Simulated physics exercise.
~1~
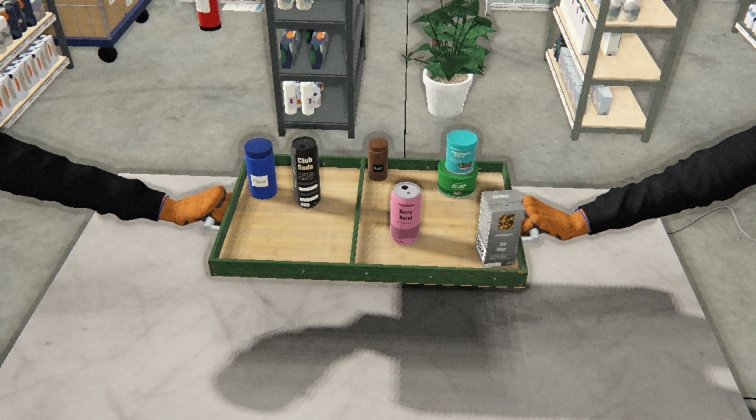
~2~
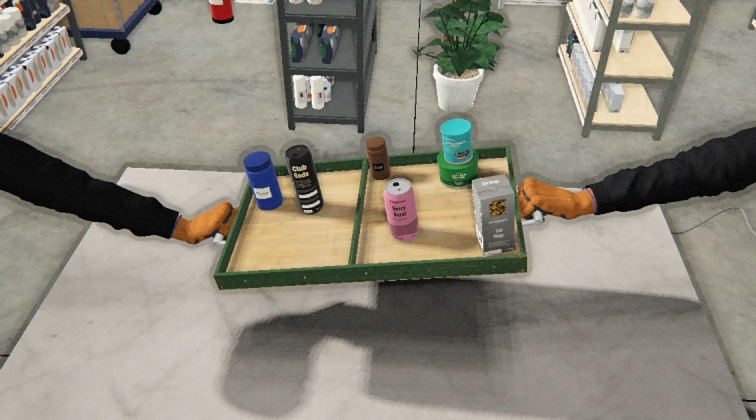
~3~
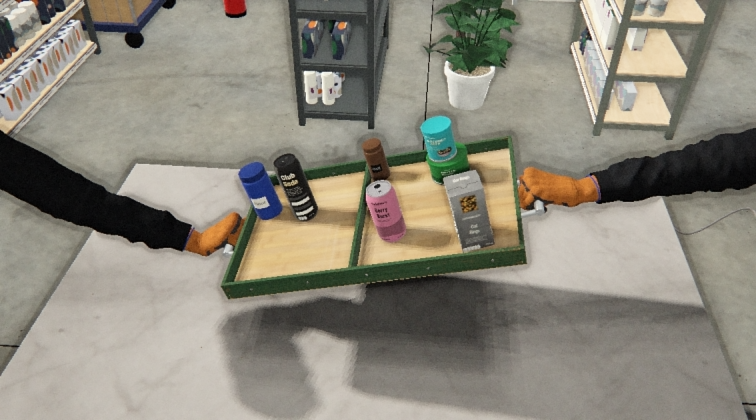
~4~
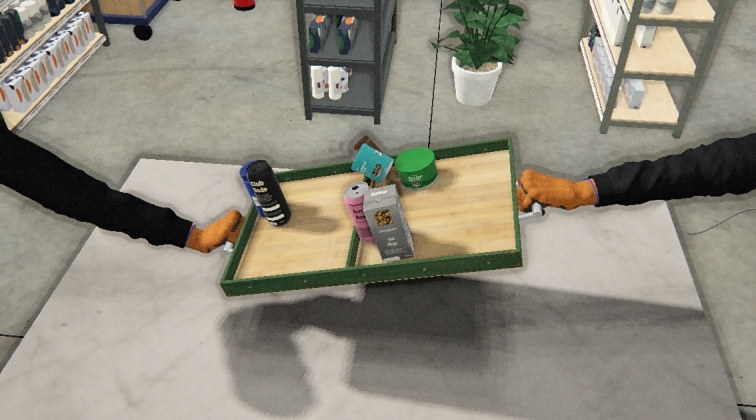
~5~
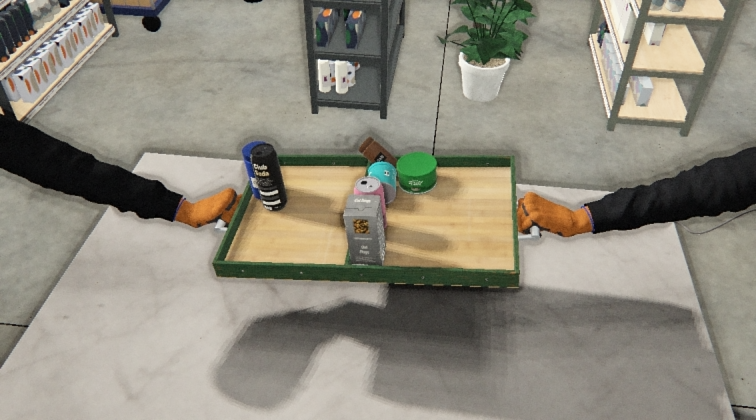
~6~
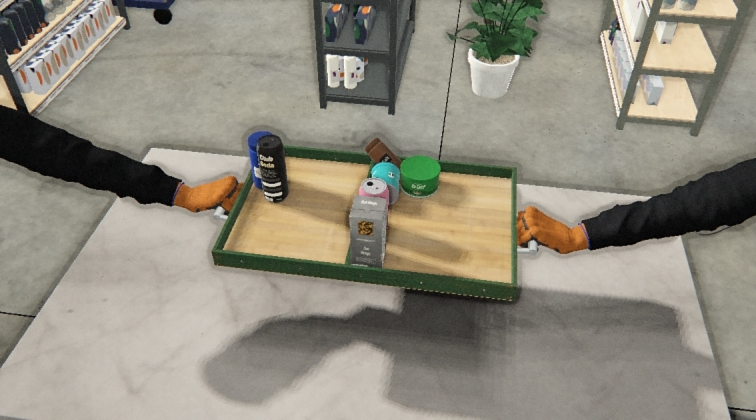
At the start, two gloved hands hold a green-rimmed wooden tray with a low bar across its middle, carrying seven upright items above a marble surface. The hands tip the tray down to the left, and the items begin to lean and shift. The grey carton and pink can slide left to the bar, the black can slides against the blue jar, and the turquoise tin drops off the green tub and topples, as does the brown shaker. The hands then level the tray. It ends with the tin and shaker lying by the bar, the others upright, and everything still aboard.
